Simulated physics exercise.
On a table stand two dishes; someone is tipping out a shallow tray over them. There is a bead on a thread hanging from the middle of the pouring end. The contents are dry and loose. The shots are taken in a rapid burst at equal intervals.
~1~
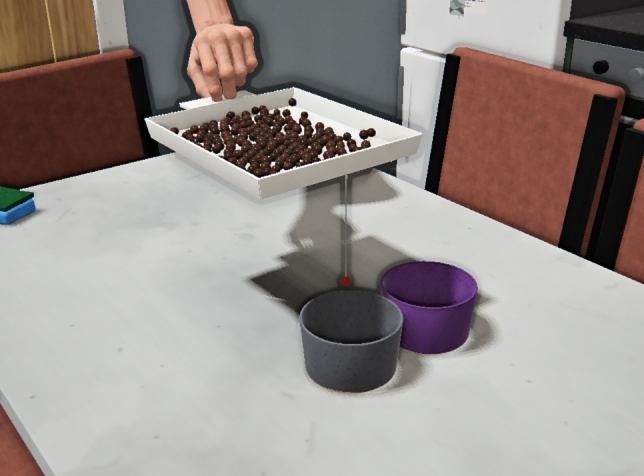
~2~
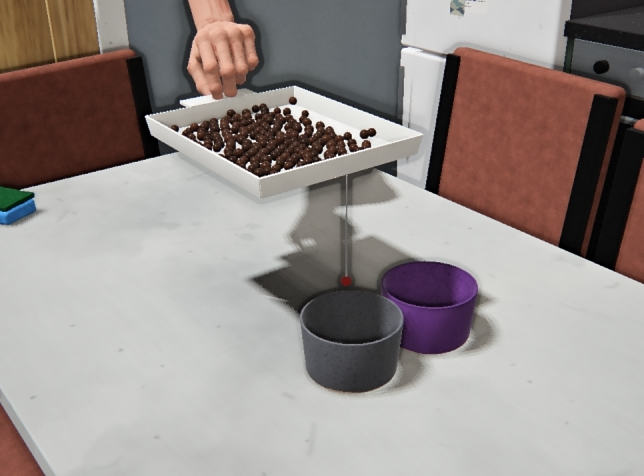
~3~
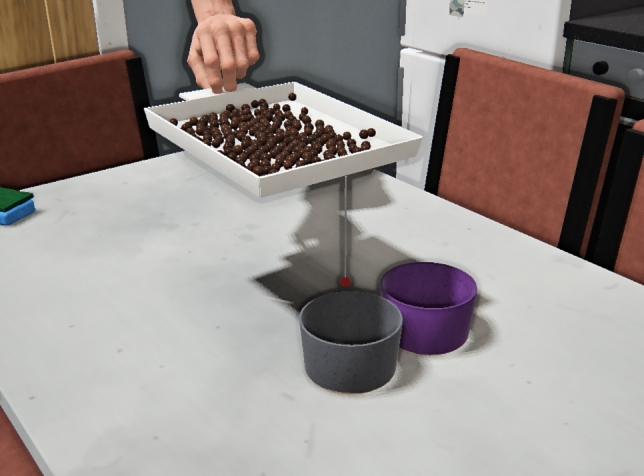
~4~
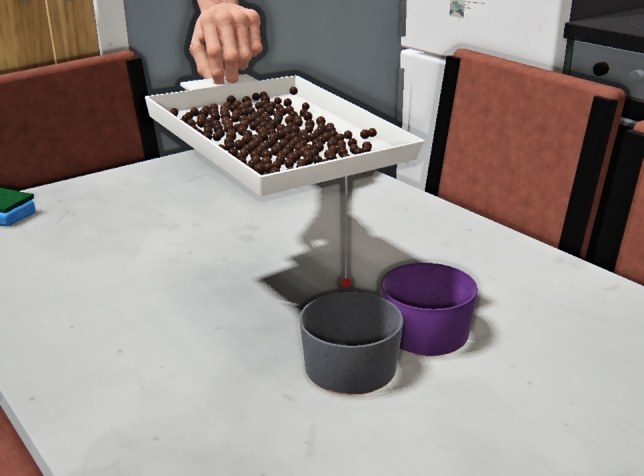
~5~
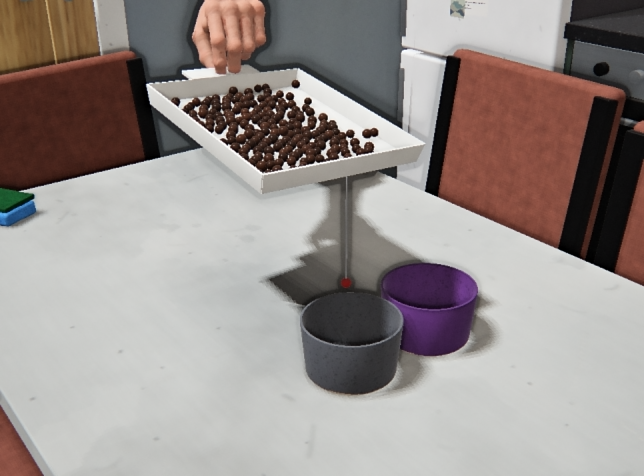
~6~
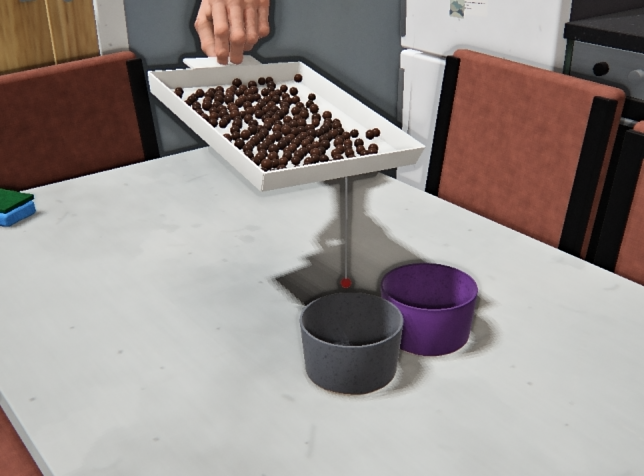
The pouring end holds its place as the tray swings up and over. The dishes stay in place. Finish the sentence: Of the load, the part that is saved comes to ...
More than half of it.
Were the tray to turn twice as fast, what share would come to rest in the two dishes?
Close to 80 in a hundred.
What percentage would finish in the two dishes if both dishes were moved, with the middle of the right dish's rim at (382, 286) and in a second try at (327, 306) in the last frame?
You'd end up with around 40 per cent and then around 0 per cent.
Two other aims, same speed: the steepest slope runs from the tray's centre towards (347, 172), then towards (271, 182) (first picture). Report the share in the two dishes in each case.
Respectively 70 and 10 in a hundred.
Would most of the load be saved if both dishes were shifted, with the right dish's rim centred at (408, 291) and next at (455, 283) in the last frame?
A majority, then a majority.
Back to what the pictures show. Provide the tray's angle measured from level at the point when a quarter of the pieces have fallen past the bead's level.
I'd say it is tilted about 85°.
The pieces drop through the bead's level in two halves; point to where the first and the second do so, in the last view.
The early half goes through (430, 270), the late half through (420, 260).
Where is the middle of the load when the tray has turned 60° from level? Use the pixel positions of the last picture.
Near the pixel (345, 116).
Just after the last frame, tray tipped steeply; every one on the tray.
A moment on, tray tipped right over; about a tenth on the tray; about a tenth in the left dish; the larger part in the right dish; about a tenth outside both; about a tenth in the air.
Further on, tray tipped past a quarter turn; about a tenth in the left dish; the larger part in the right dish; about a tenth outside both.
When it is over, tray tipped past a quarter turn; about a tenth in the left dish; the larger part in the right dish; about a tenth outside both.
